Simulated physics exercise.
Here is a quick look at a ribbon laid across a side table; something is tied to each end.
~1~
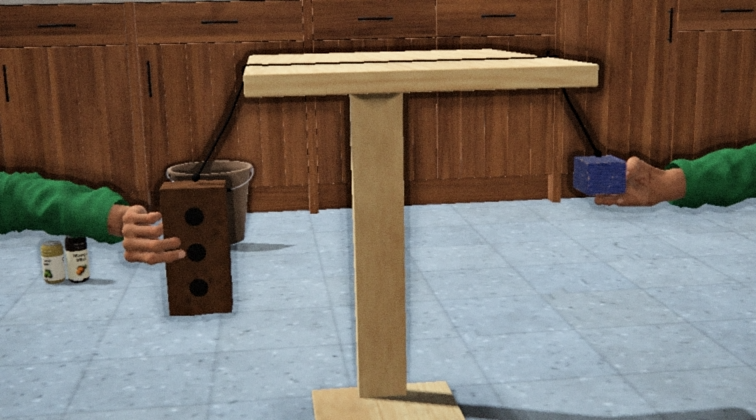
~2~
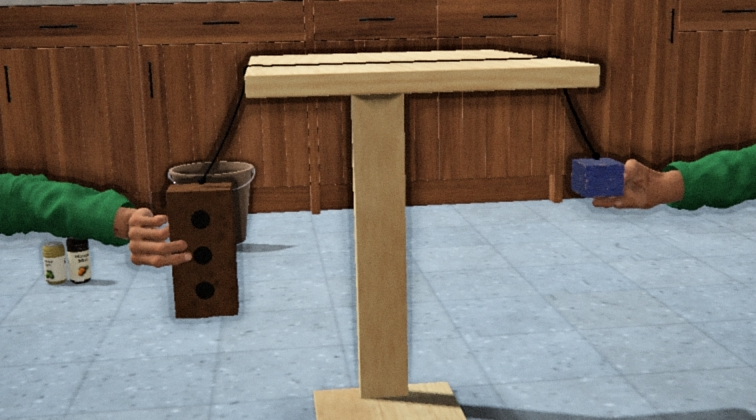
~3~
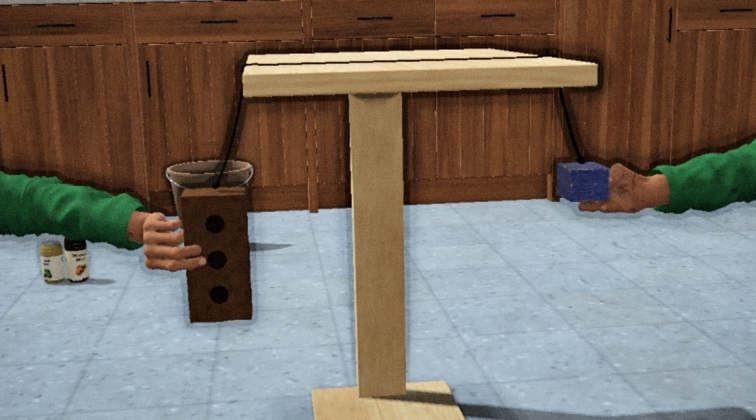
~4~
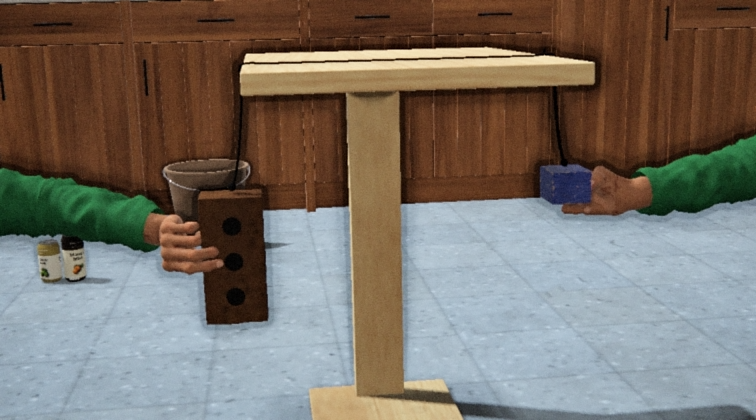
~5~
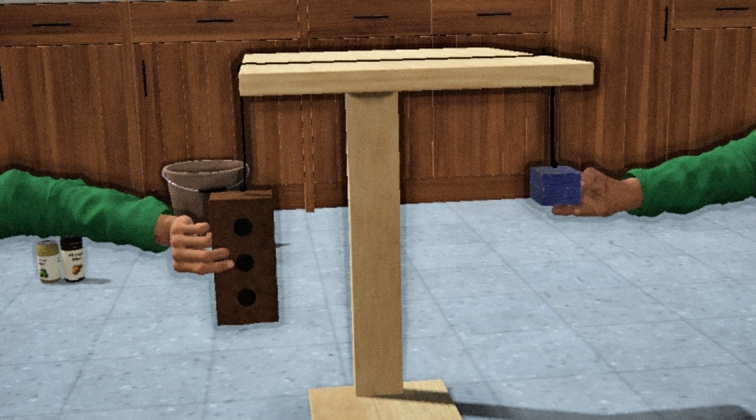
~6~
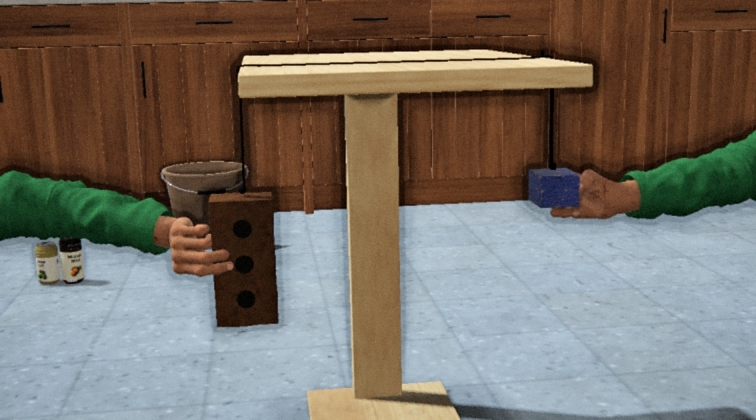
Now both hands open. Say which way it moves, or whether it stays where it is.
It gives way on the left.
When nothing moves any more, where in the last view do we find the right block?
(100, 335) is where it ends up.
Then, 0.54 s past the final frame, left brick down on the floor; right block pulled up onto the top.
Then, 0.90 s past the final frame, left brick down on the floor; right block down on the floor.
When it is over, left brick down on the floor; right block down on the floor near (100, 335). The ribbon sinks on the left side.
